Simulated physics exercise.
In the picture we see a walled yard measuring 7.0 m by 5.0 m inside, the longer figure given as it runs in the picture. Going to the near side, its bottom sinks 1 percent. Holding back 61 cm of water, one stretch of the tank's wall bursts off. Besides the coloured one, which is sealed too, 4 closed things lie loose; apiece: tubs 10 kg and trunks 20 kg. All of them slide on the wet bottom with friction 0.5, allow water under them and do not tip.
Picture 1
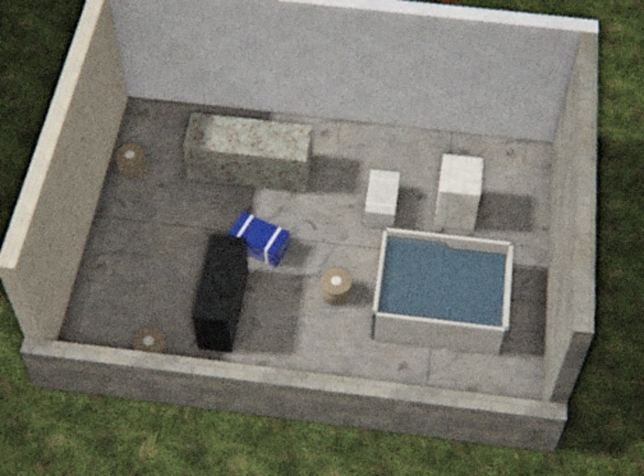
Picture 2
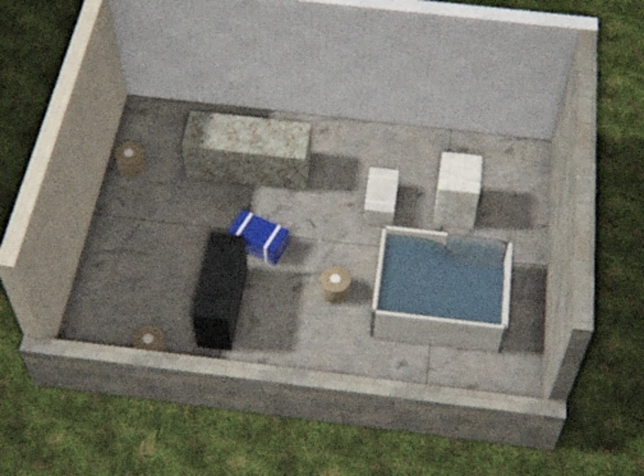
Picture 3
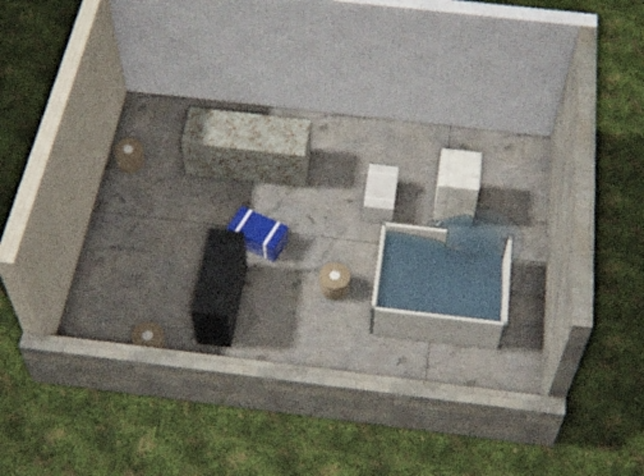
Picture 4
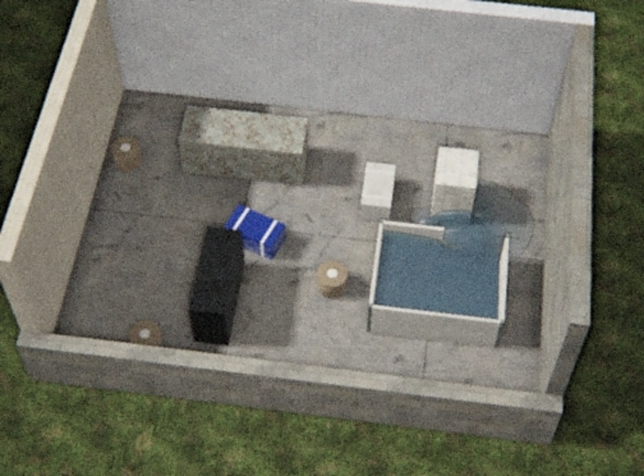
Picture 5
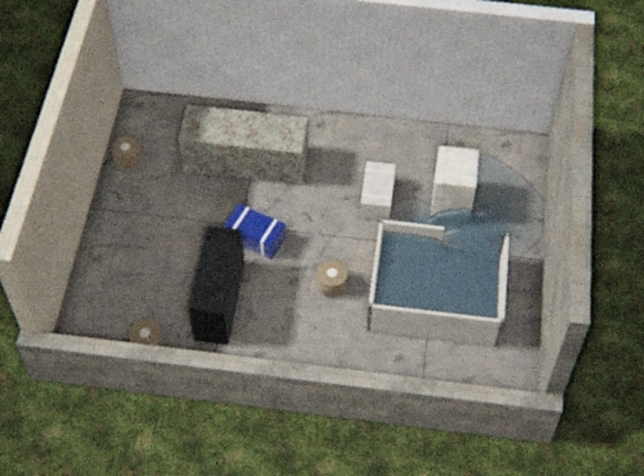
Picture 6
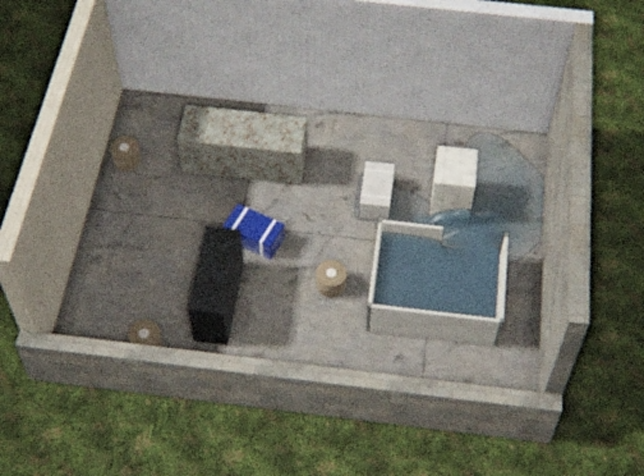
A walled yard holds a tank whose back side breaks open, and water spreads behind it.
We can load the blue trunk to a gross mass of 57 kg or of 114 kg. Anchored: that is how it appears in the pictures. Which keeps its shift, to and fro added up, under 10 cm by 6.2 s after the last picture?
Outcome: The 57 kg mass is fine.
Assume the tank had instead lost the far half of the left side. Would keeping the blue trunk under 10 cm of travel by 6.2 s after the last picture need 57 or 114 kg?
Result: Greater mass required.
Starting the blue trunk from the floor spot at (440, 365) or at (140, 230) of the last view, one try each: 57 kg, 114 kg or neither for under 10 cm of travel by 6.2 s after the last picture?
Respectively, first option suffices; first option suffices.
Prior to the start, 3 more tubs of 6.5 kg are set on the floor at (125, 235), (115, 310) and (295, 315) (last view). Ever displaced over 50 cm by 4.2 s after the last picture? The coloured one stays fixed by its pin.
In that order: Not as far, then not as far, then not as far.
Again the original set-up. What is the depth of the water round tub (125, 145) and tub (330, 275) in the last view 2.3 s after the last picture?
Roughly 0 and 1 cm.
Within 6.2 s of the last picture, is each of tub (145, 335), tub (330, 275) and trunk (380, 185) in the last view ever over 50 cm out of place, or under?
Order as listed: Below threshold / below threshold / above threshold.
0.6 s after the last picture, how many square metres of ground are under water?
8.0 m2.
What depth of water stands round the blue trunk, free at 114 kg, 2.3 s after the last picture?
Around 4 cm.
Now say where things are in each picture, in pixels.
In the first picture, the blue trunk at (259, 232), on the bottom; water covers 2.4 m2; 0 of 5 have shifted.
In the second picture, the blue trunk at (258, 230) rests on the ground; 2.9 m2 under water; 0 of 5 have shifted.
In the third picture, the blue trunk at (258, 227) rests on the ground; 3.4 m2 under water; 0 of 5 have shifted.
In the fourth picture, the blue trunk at (255, 225), on the bottom; 4.0 m2 under water; 0 of 5 have shifted.
In the fifth picture, the blue trunk at (255, 224), on the bottom; 4.8 m2 under water; 0 of 5 have shifted.
In the sixth picture, the blue trunk at (254, 225), on the bottom; water covers 5.6 m2; 0 of 5 have shifted.
Then, 0.6 s after the last picture the blue trunk would be 0 cm from its start with 57 kg and 0 cm from its start with 114 kg; 0 cm of water round it then.
Then, 2.3 s after the last picture the blue trunk would be 0 cm from its start with 57 kg and 0 cm from its start with 114 kg; 4 cm of water round it then.
Then, 4.2 s after the last picture the blue trunk would be 0 cm from its start with 57 kg and 0 cm from its start with 114 kg; 5 cm of water round it then.
Then, 6.2 s after the last picture the blue trunk would be 0 cm from its start with 57 kg and 0 cm from its start with 114 kg; 4 cm of water round it then.
